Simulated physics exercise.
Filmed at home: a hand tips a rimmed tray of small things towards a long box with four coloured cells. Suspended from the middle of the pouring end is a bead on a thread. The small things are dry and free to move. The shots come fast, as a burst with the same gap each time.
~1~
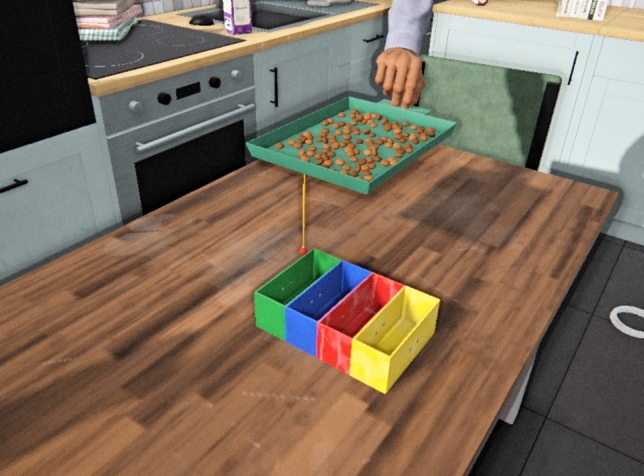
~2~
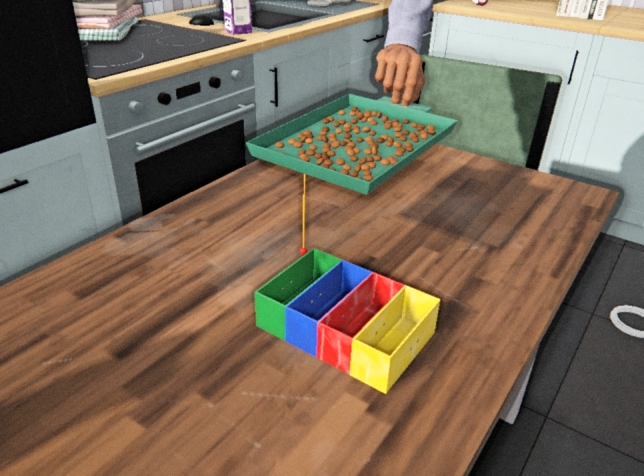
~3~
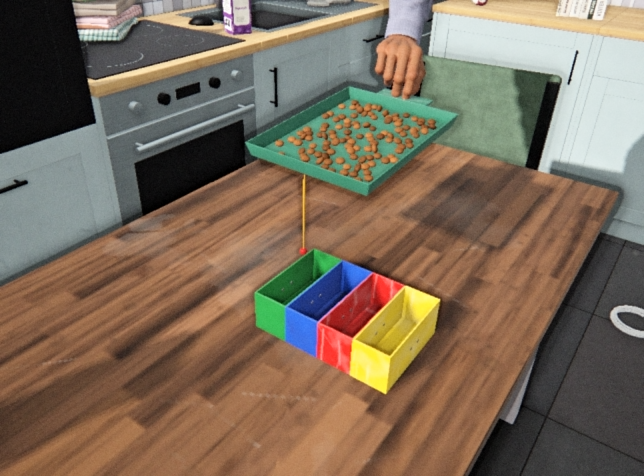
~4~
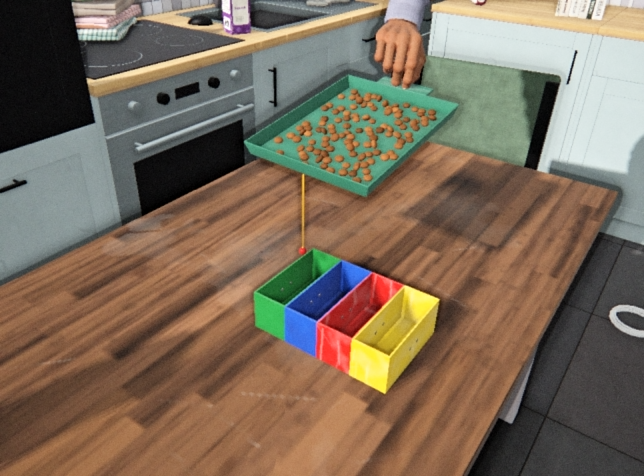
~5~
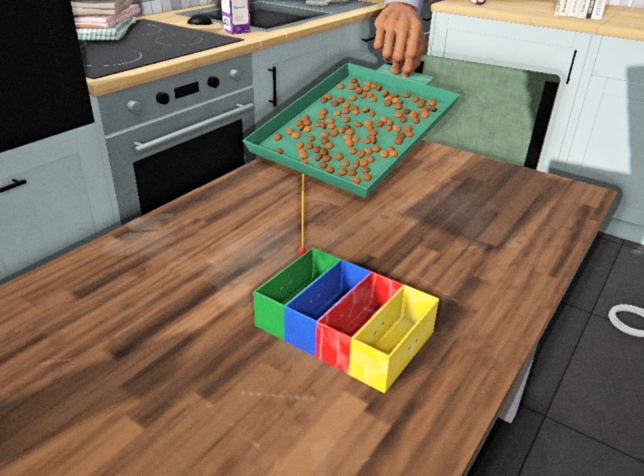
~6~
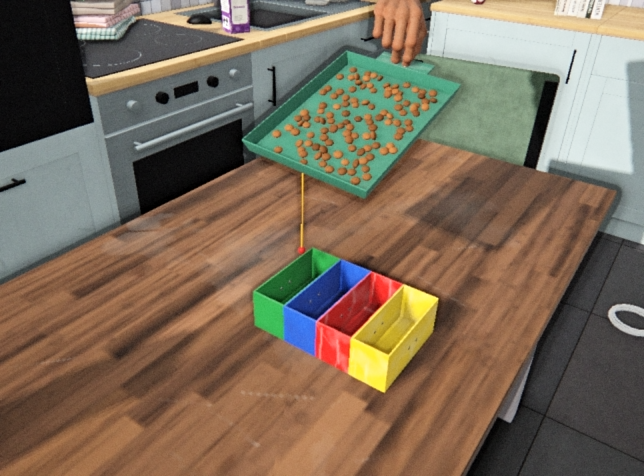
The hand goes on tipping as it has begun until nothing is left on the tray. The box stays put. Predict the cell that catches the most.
I would say the blue one.
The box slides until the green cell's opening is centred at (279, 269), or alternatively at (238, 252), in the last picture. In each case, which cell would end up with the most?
First place: The red cell; second place: That yellow cell.
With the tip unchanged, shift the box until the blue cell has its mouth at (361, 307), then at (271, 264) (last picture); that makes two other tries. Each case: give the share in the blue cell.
About 20% on the first try and 10% on the second.
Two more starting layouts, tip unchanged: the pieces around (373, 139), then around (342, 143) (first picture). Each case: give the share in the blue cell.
Near 50 per cent and near 50 per cent.
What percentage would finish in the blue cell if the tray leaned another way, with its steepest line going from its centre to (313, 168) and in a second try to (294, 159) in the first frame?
Roughly 20 percent first and 0 percent second.
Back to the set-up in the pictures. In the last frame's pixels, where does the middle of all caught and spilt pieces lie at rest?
Roughly at (321, 318), give or take.
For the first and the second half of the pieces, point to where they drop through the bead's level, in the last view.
Roughly (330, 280) first, then roughly (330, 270).
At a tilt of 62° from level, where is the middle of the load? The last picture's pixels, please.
Close to (335, 173).
Soon, tray tipped steeply; nearly all on the tray; a stray few falling or outside the box.
A while on, tray tipped past a quarter turn; about a quarter on the tray; about a quarter in the blue cell; a small part in the green cell; a small part in the red cell; about a quarter falling or outside the box.
Towards the end, tray tipped past a quarter turn; about half in the blue cell; about a quarter in the green cell; about a quarter in the red cell; a stray few in the yellow cell; a small part falling or outside the box.
Finally, tray tipped past a quarter turn; about half in the blue cell; about a quarter in the green cell; about a quarter in the red cell; a stray few in the yellow cell; a small part outside the box.
